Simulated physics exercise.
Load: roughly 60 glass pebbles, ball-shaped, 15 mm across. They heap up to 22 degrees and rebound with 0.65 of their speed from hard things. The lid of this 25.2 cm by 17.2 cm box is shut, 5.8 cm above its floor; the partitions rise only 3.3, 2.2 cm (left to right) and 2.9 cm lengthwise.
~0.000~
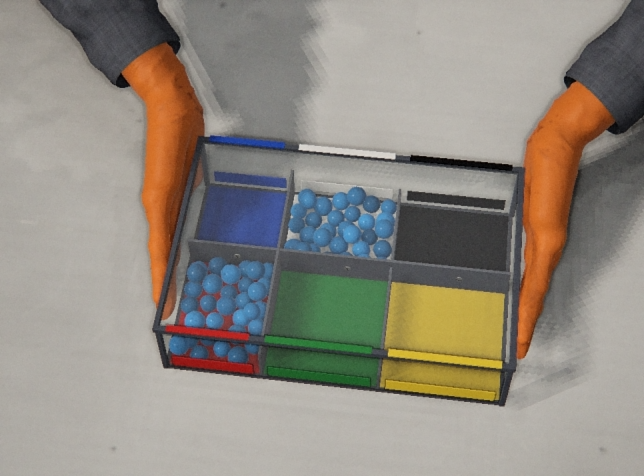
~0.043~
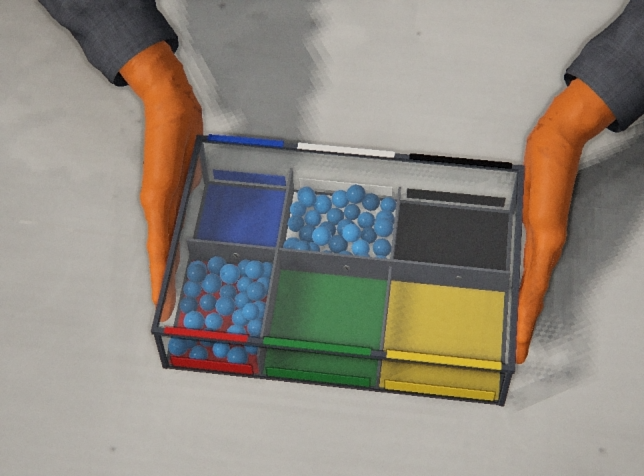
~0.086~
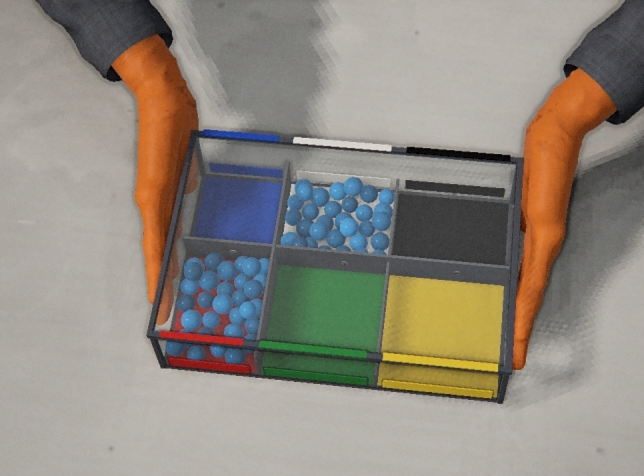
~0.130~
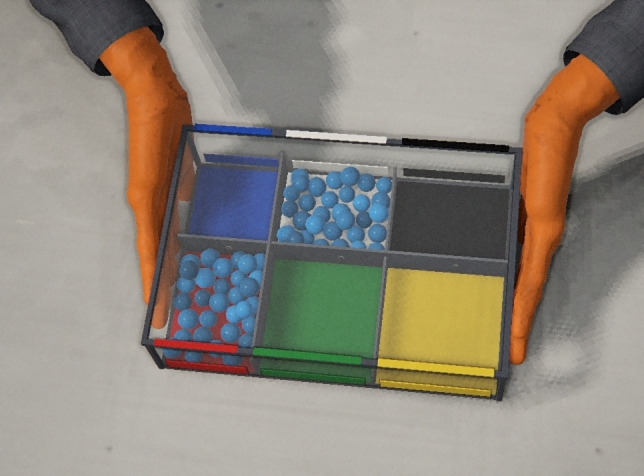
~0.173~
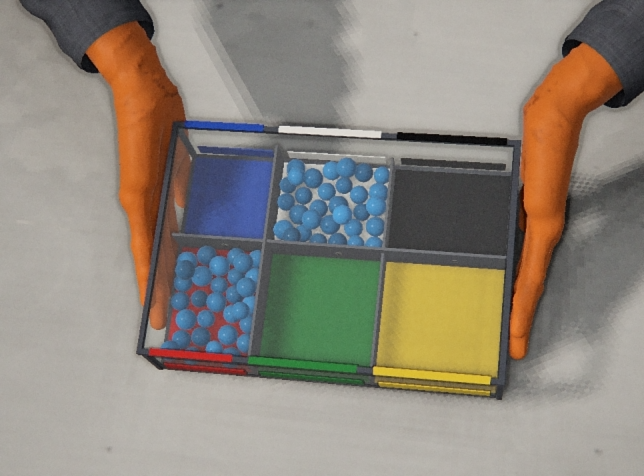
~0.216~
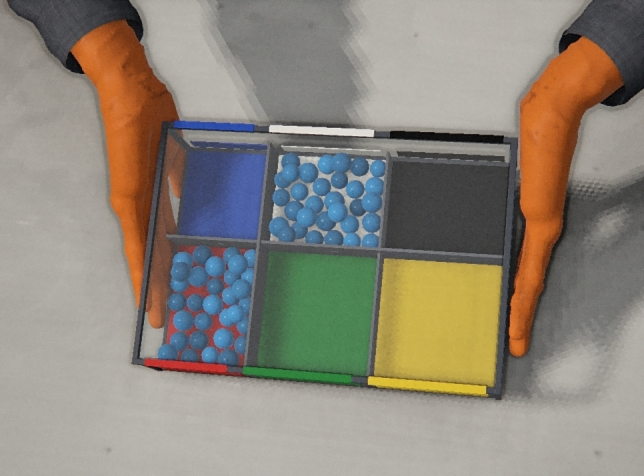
Two orange hands in dark grey sleeves tilt a clear, shallow box over a pale grey surface, seen from above by a still camera. The box has six compartments, blue, white and black along the back and red, green and yellow along the front, with blue balls in only the white and red ones. Its left front corner dips gradually, and the balls shift slightly within their two compartments.
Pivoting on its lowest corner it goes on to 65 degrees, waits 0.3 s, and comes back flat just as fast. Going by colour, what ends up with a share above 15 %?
Red compartment: Over; blue compartment: Under; green compartment: Under; yellow compartment: Under; white compartment: Over; black compartment: Under.
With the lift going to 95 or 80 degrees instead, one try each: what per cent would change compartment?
About 50 and 30 per cent.
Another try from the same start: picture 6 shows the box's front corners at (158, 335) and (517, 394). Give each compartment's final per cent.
Red 45; blue 0; green 5; yellow 10; white 40; black 0.
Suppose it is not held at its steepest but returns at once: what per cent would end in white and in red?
In that case white 40, red 55.
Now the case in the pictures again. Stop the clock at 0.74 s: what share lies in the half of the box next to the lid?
About 10 per cent.
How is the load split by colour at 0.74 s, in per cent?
Red 55; blue 0; green 5; yellow 0; white 45; black 0.
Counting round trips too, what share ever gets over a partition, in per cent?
Roughly 5 per cent.
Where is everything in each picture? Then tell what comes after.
Box tilt 0 degrees, front corners at (159, 327) and (510, 366); red 50 %, white 50 %, in the first frame.
Box tilt 1 degrees, front corners at (157, 329) and (509, 367), in the second frame.
Box tilt 5 degrees, front corners at (153, 332) and (506, 368), lowest corner left front, in the third frame.
Box tilt 11 degrees, front corners at (148, 340) and (502, 373), lowest corner left front, in the fourth frame.
Box tilt 17 degrees, front corners at (143, 349) and (499, 379), lowest corner left front, in the fifth frame.
Box tilt 24 degrees, front corners at (138, 359) and (495, 389), lowest corner left front; red 50 %, white 50 %. The box's pace is about 155 degrees a second, in the sixth frame.
Then, at 0.74 s, tilt 65 degrees; red 55 %, green 5 %, white 45 %.
After 1.09 s, tilt 36 degrees; red 55 %, white 45 %.
Then, at 1.53 s, tilt 0 degrees; red 55 %, white 45 %.
By 2.4 s all is still; red 55 %, blue 0 %, green 0 %, yellow 0 %, white 45 %, black 0 %.
